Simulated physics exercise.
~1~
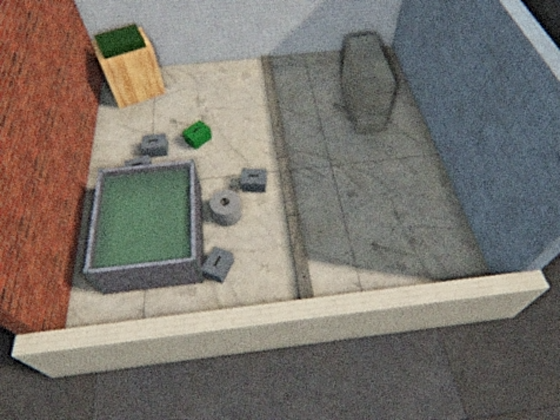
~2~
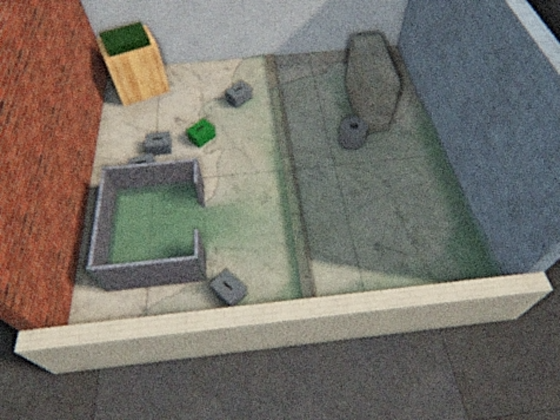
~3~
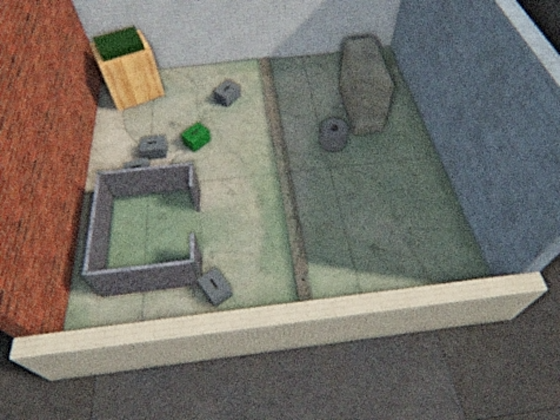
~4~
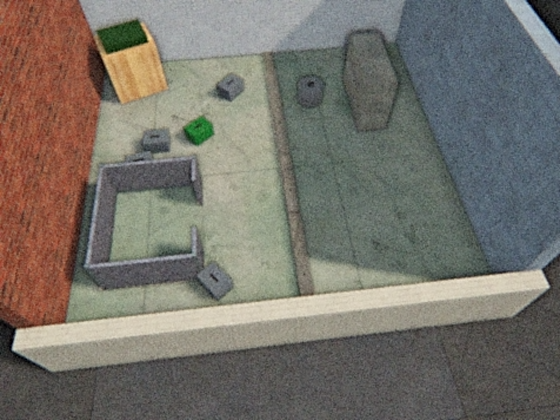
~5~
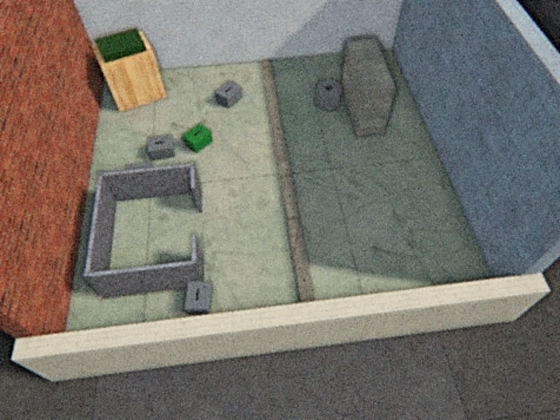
In a walled yard, an open tank's right side gave way and its water spread across the floor, sweeping a round grey tub over the low kerb to the far right while grey boxes shifted and the green one stayed on the left.
